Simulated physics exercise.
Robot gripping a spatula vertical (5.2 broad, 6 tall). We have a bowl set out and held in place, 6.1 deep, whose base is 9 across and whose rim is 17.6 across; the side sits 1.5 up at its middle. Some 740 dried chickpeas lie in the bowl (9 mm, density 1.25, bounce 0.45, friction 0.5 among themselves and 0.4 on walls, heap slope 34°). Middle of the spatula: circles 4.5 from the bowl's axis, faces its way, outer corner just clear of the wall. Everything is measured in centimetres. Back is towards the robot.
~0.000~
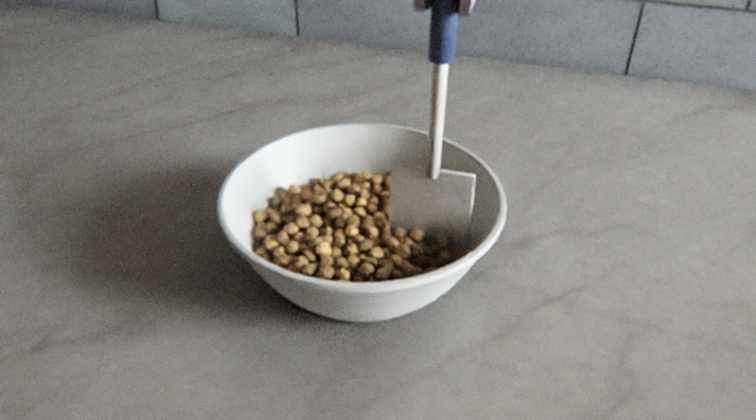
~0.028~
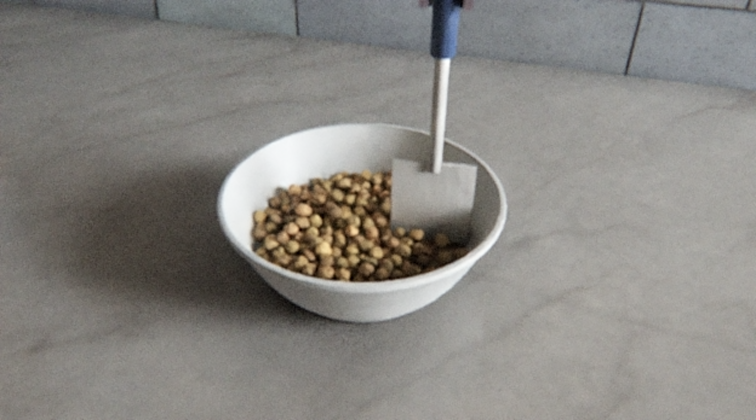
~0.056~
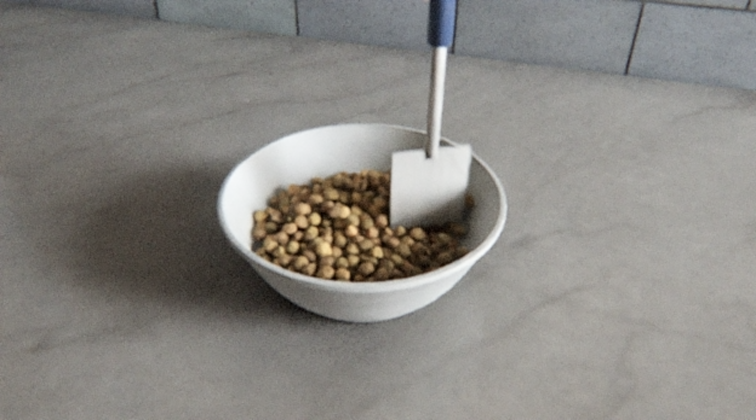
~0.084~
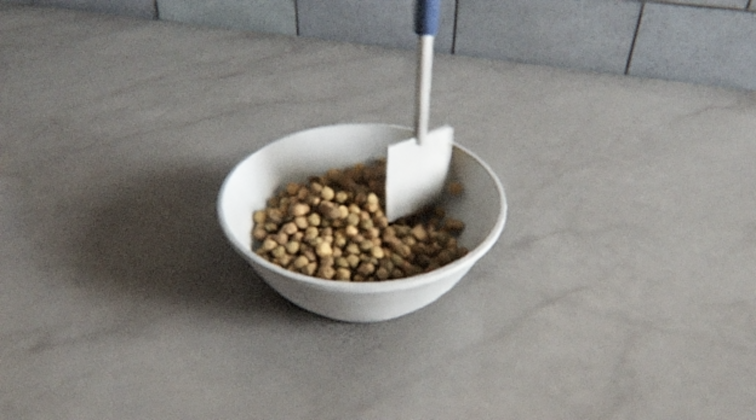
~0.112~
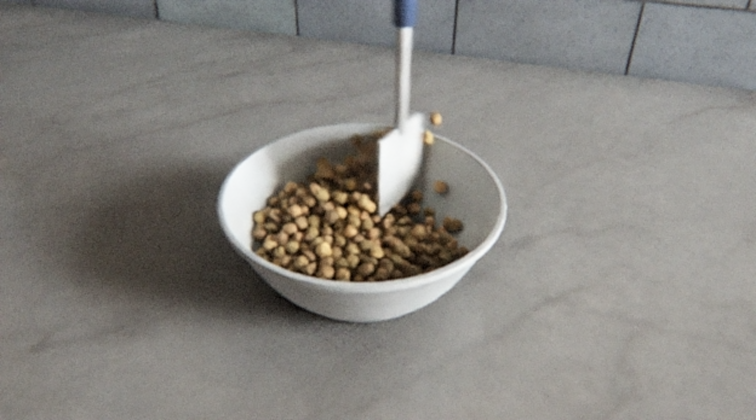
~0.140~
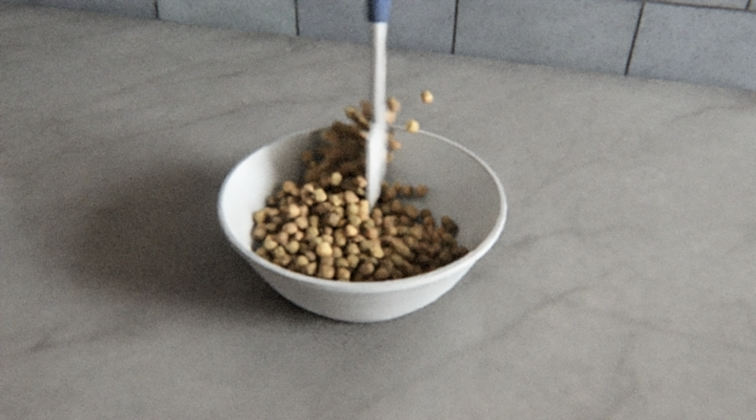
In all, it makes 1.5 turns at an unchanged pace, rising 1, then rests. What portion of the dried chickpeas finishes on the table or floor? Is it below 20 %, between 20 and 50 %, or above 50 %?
Between 20 and 50 %.
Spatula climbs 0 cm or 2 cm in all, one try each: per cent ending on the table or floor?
About 35 per cent on the first try and 15 per cent on the second.
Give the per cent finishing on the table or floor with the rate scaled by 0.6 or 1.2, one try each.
It would be about 15 and 30 percent respectively.
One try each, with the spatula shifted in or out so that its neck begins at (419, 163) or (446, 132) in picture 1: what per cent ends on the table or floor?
35 and 0 %.
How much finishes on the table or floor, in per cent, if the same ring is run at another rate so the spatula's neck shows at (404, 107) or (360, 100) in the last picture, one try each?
About 20 % for one try and about 30 % for the other, in order.
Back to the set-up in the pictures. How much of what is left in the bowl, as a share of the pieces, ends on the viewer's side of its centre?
I'd say around 50 per cent.
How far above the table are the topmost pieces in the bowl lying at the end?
5.0 cm, give or take.
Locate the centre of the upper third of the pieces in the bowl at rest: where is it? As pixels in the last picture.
It is centred around (342, 228).
By 0.36 s, 267° round, highest piece 11 above the table; 646 in the bowl, 51 on the table or floor, 48 in flight or on the tool.
By 0.57 s, 78° round, highest piece 8 above the table; 570 in the bowl, 154 on the table or floor, 21 in flight or on the tool.
By 0.88 s, 180° round, highest piece 5 above the table; 552 in the bowl, 193 on the table or floor.
By 1.58 s, 180° round, highest piece 5 above the table; 552 in the bowl, 193 on the table or floor.
Final count, 552 in the bowl, 193 on the table or floor. That is 26 % on the table or floor.
